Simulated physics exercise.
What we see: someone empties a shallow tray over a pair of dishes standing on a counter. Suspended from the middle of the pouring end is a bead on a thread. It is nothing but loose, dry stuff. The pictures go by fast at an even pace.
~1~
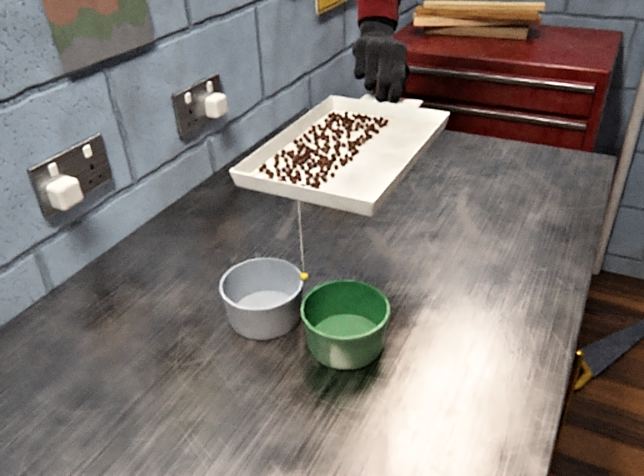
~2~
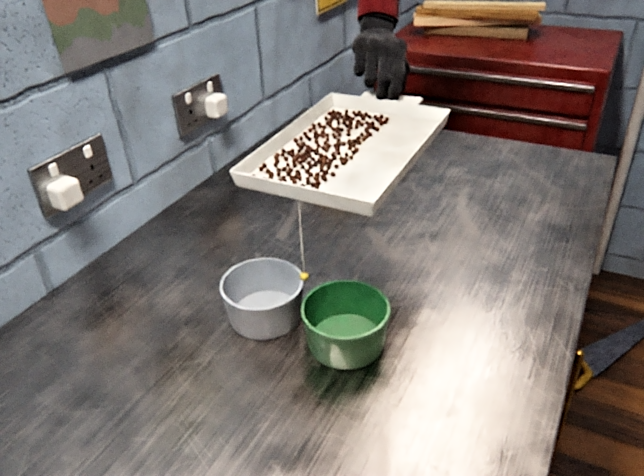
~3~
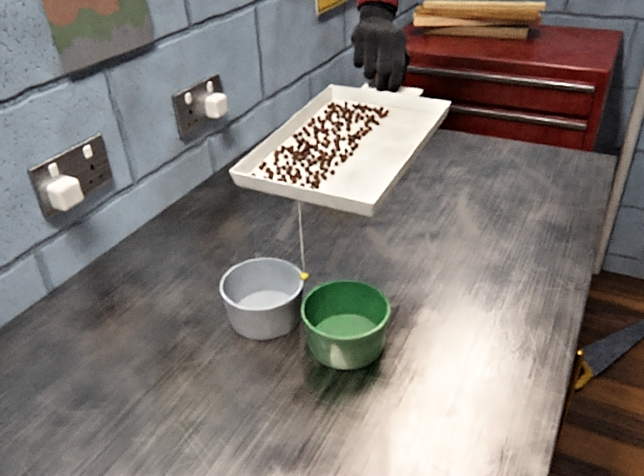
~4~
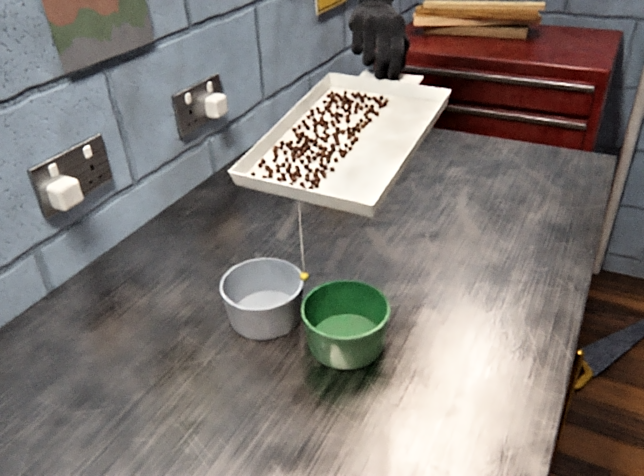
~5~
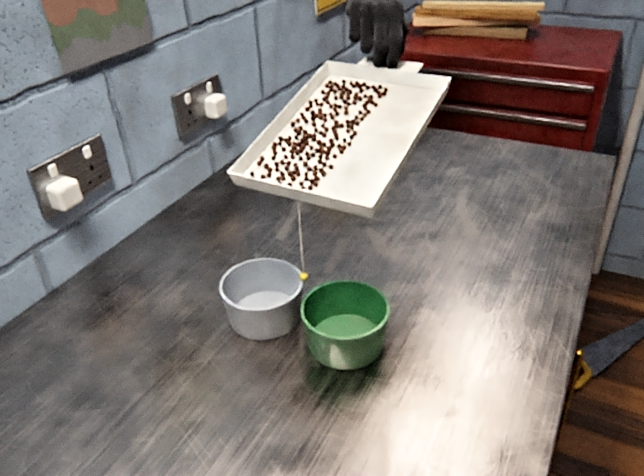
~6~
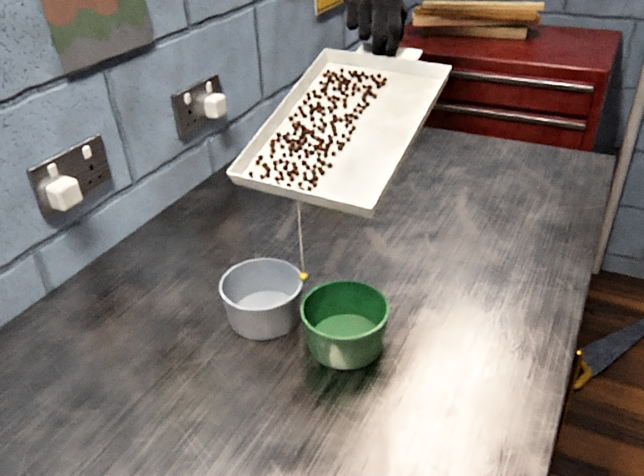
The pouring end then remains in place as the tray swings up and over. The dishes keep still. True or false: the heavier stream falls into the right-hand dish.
True.
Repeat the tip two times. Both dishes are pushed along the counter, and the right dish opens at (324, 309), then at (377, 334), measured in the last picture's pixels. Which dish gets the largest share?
One: The right dish. Two: Left.
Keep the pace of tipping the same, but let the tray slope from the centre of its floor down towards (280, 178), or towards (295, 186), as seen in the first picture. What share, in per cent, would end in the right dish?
Lab note: Try one about 0 %, try two 0 %.
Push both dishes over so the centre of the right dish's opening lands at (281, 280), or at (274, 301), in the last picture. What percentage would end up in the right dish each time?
I'd expect some 10 percent, and then some 50 percent.
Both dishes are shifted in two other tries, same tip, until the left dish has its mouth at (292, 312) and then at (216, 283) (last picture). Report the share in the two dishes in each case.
Around 70 percent the first time, around 60 percent the second.
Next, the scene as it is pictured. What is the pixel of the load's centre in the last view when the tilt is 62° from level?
Somewhere about (293, 187).
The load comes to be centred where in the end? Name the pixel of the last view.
The centre ends up roughly at (311, 343).
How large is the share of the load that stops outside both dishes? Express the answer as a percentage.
Near 40 in a hundred.
Soon after the last picture, tray tipped steeply; nearly all on the tray; a small part in the air.
A little later, tray tipped past a quarter turn; most on the tray; a stray few in the right dish; a stray few in the left dish; a stray few outside both; a small part in the air.
Later still, tray tipped past a quarter turn; about a third in the right dish; about a quarter in the left dish; about half outside both.
At rest, tray tipped past a quarter turn; about a third in the right dish; about a quarter in the left dish; about half outside both.
